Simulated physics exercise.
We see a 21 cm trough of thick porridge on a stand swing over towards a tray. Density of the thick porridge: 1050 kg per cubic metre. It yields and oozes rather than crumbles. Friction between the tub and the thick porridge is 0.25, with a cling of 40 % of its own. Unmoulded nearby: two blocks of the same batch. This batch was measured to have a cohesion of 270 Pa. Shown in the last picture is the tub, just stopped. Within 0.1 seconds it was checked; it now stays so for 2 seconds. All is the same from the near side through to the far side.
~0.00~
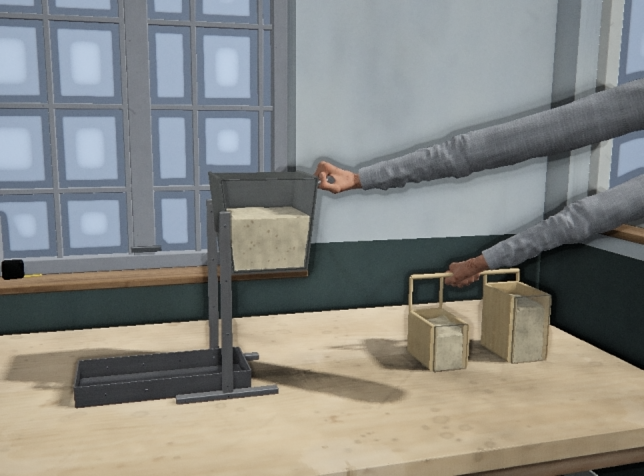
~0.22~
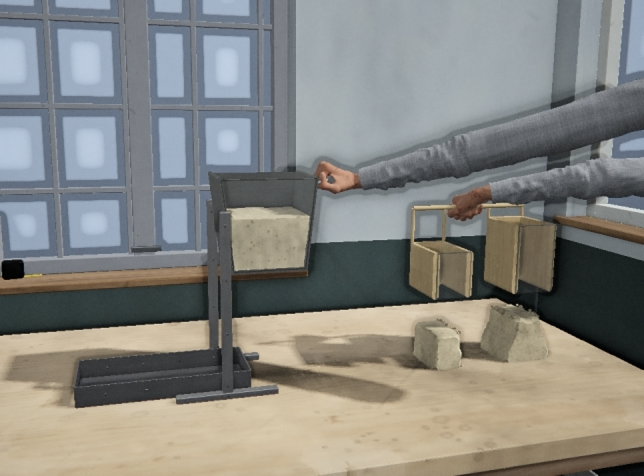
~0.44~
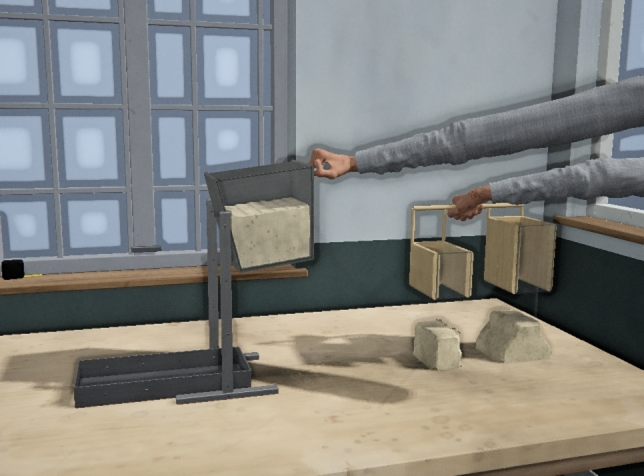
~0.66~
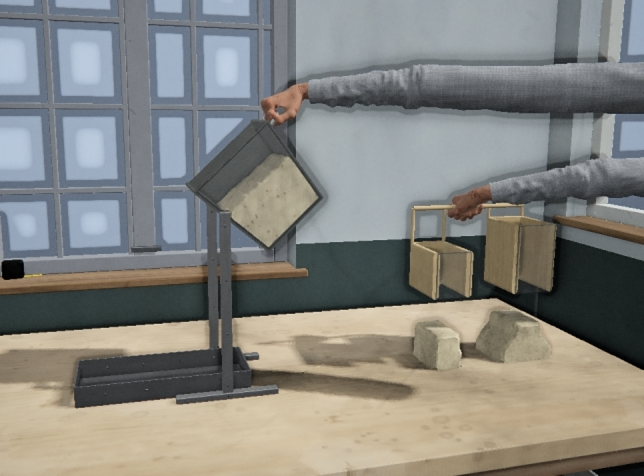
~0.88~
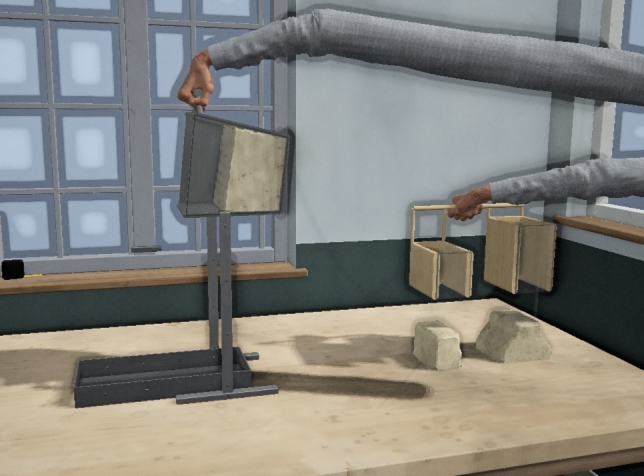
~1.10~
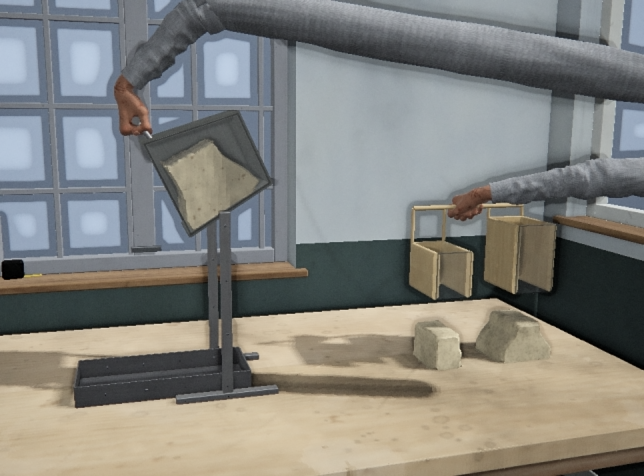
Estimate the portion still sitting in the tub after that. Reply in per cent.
The portion still in the tub is near 0 %.
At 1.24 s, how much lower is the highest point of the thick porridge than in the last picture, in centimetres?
About 10 cm.
After 1.24 s, the tub is at 115 degrees and holds 34 %.
After 1.41 s, the tub is at 115 degrees and holds 0 %.
After 1.58 s, the tub is at 115 degrees and holds 0 %.
After 1.75 s, the tub is at 115 degrees and holds 0 %.
After 3.10 s, at the end, the tub is at 115 degrees and holds 0 %.
